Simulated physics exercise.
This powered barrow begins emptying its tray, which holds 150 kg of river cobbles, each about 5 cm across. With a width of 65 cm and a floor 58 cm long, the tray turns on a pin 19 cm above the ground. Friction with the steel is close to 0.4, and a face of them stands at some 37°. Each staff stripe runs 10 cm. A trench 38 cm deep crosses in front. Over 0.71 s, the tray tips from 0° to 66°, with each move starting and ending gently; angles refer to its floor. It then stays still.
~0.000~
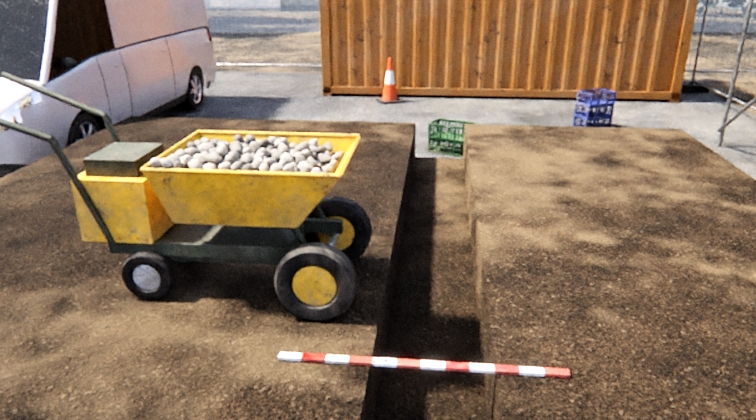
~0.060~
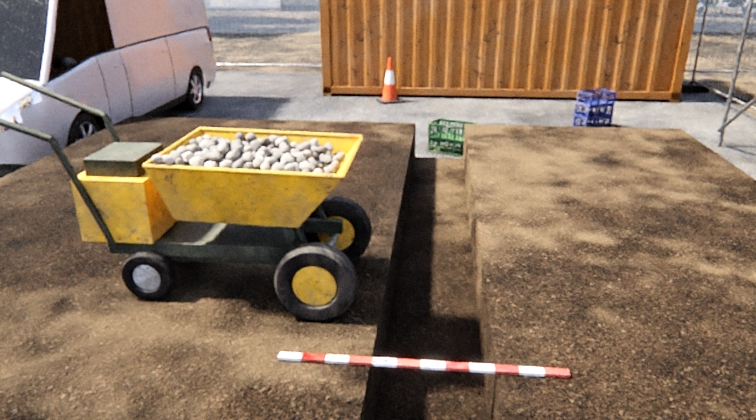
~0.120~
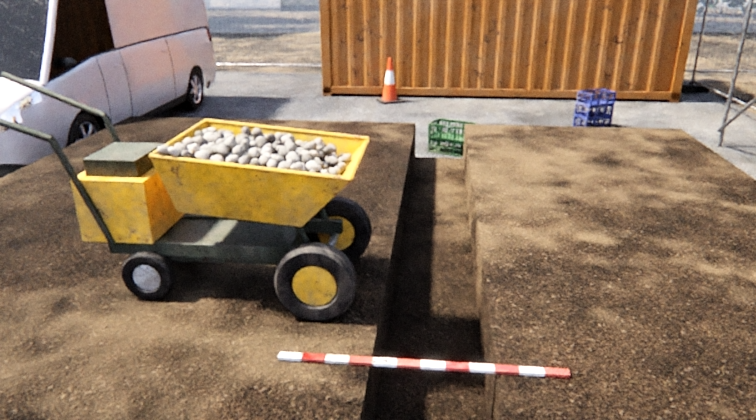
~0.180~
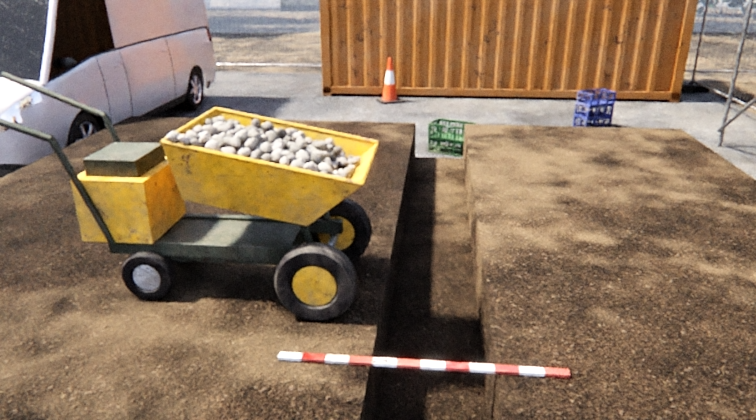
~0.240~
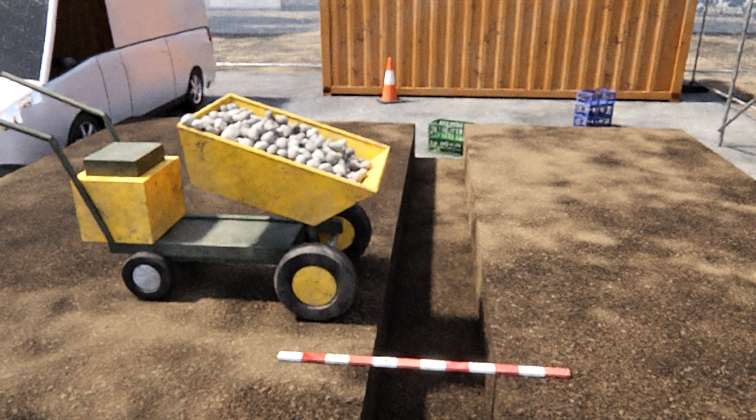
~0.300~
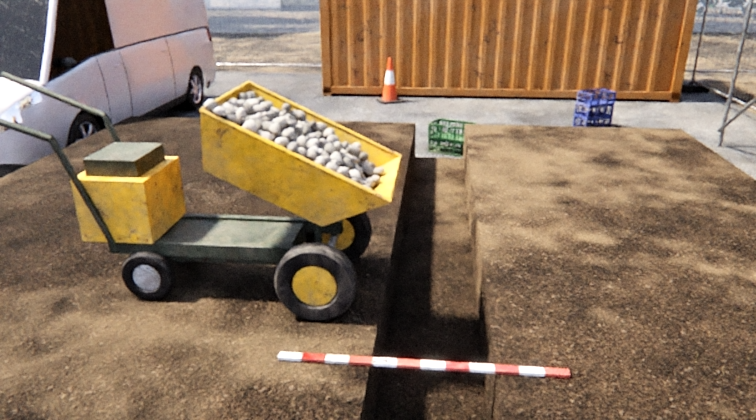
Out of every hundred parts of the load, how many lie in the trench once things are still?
Around 54 out of 100.
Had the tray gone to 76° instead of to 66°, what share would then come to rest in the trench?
Then about 50 per cent.
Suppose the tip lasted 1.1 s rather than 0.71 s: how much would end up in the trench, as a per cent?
In that case some 65 per cent.
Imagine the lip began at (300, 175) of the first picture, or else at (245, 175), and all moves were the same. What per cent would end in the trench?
Near 85 per cent from the first place, 90 from the second.
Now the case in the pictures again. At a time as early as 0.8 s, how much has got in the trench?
Roughly 20 percent of the load.
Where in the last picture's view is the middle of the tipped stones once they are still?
Their middle is at about (479, 333).
After 0.5 s the floor is at 55°; 100 % in the tray; the foremost stones are at (421, 219).
After 0.8 s the floor is at 66°; 72 % in the tray, 21 % in the trench, 7 % past the trench; the foremost stones are at (515, 287).
After 1.2 s the floor is at 66°; 25 % in the tray, 29 % in the trench, 46 % past the trench; the foremost stones are at (679, 318).
After 3.1 s the floor is at 66°; 0 % in the tray, 54 % in the trench, 46 % past the trench; the foremost stones are past the picture's edge.
